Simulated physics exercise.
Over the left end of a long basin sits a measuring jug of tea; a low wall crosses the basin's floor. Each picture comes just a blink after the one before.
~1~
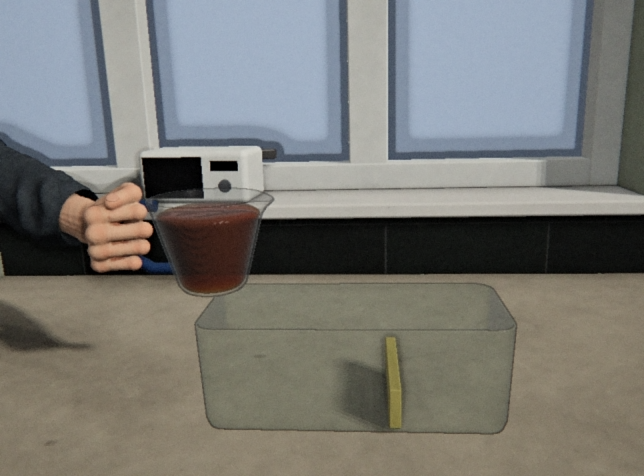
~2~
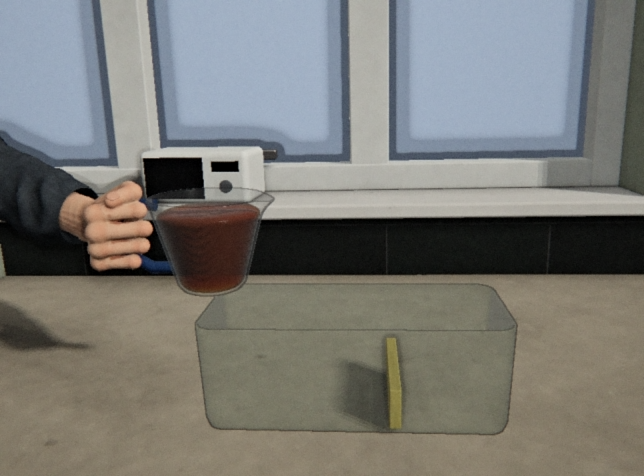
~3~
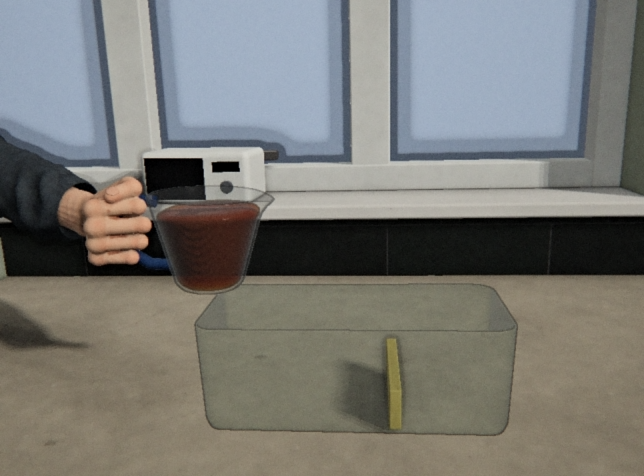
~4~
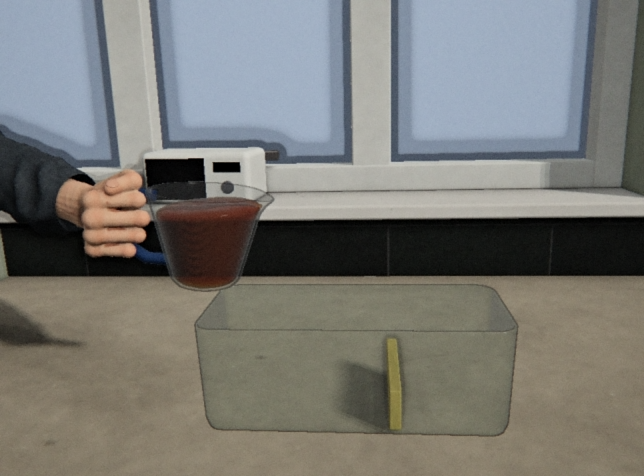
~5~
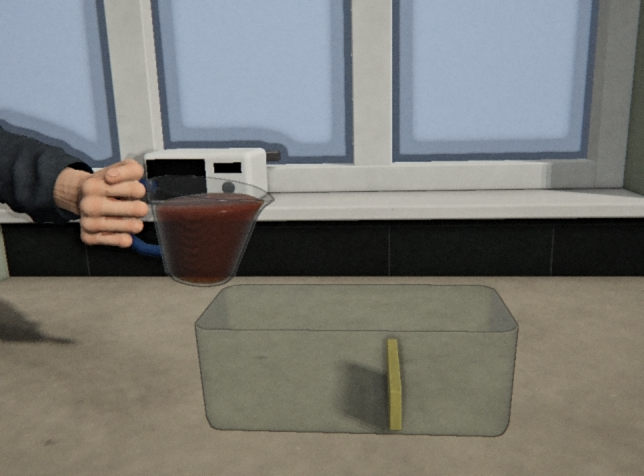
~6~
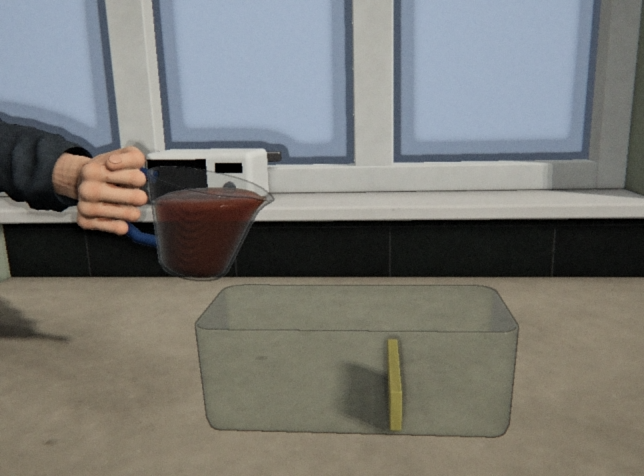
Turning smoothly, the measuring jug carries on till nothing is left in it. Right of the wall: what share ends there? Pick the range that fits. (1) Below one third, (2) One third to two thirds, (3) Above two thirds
Option 1: Below one third.
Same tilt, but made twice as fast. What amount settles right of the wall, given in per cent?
15 per cent or thereabouts.
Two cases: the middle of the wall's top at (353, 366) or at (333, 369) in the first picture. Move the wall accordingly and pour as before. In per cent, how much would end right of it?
About 85 per cent, then about 90 per cent.
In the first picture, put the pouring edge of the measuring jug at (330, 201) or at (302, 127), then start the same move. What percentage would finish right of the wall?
You'd see around 85 per cent, and then around 80 per cent.
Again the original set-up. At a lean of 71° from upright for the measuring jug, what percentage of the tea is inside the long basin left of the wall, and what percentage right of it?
Left 10 %, right 0 %.
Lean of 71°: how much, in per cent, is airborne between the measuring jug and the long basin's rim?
Around 30 in a hundred.
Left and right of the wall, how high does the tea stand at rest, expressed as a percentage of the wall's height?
Roughly 40 percent left, 0 percent right.
A moment on, the tilt is 71° and 64 per cent is still to pour, 8 is left of the wall and 0 right of it.
Next, the tilt is 100° and 8 per cent is still to pour, 64 is left of the wall and 3 right of it.
Then the tilt is 103° and 0 per cent is still to pour, 91 is left of the wall and 5 right of it.
Later the tilt is 103° and 0 per cent is still to pour, 91 is left of the wall and 6 right of it.
At rest 91 per cent lies left of the wall, 6 right of it and 3 outside.
